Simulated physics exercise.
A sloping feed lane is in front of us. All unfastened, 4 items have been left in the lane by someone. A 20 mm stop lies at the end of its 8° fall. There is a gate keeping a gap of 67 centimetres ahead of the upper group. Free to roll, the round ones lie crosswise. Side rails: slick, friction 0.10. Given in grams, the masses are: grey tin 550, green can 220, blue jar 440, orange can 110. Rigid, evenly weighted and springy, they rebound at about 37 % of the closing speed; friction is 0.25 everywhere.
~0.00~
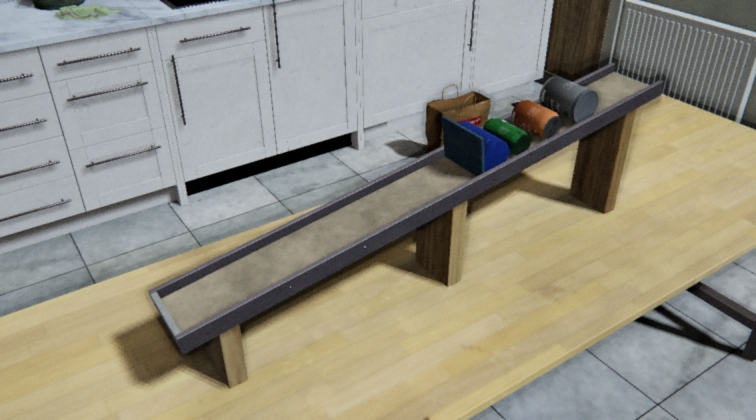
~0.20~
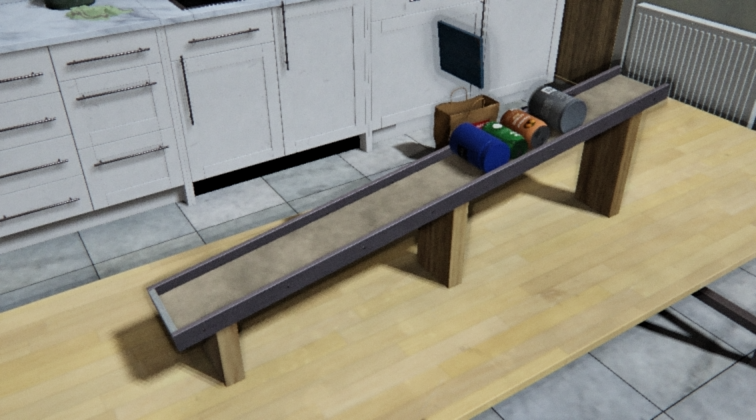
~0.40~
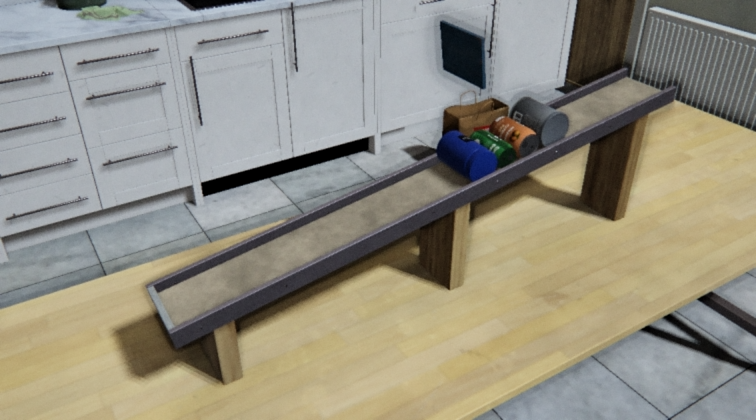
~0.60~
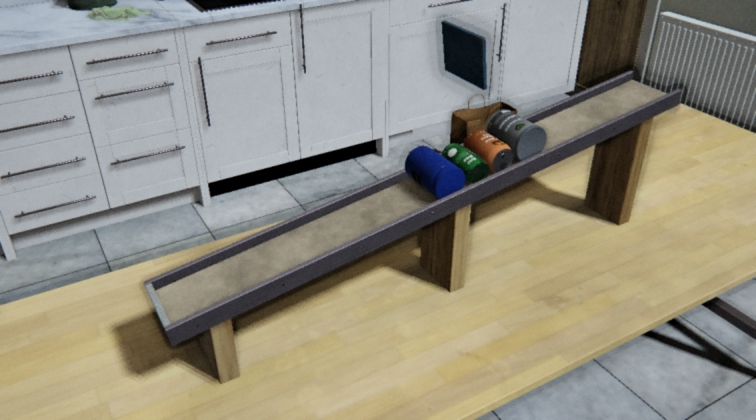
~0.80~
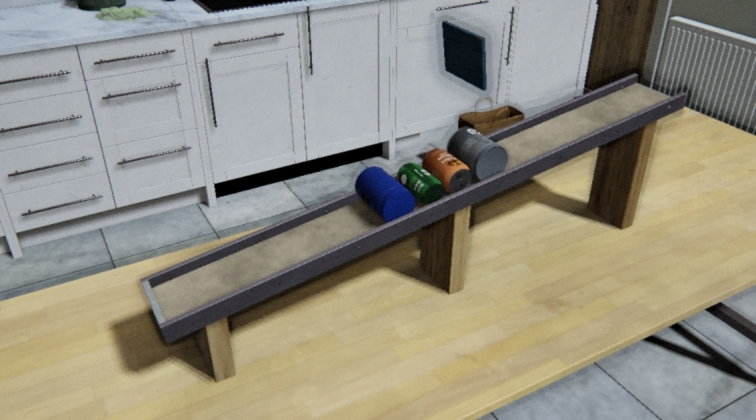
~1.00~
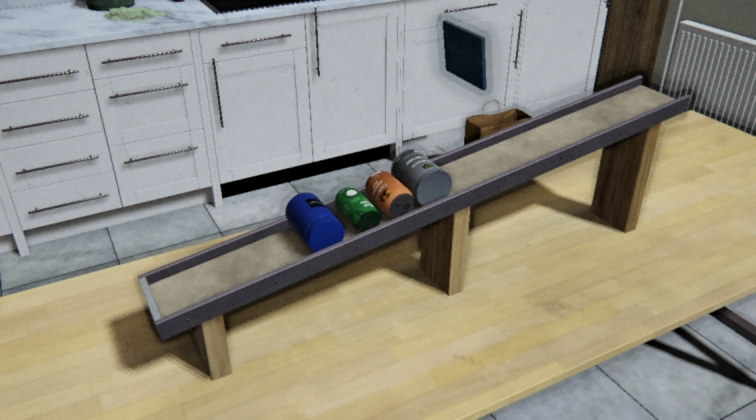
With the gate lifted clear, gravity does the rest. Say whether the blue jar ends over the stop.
It fails to stay on.
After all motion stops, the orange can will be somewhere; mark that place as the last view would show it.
Look near (167, 285) and you'll find it.
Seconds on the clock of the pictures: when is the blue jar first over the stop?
About 1.4 seconds.
After 1.20 s, leader 9 cm from the stop; blue jar near (222, 260).
After 1.50 s, blue jar now over the stop; grey tin stopped.
After 2.00 s, green can now over the stop; grey tin stopped; orange can stopped.
At rest (2.5 s), over the stop, green can and blue jar; the other 2 in the lane.
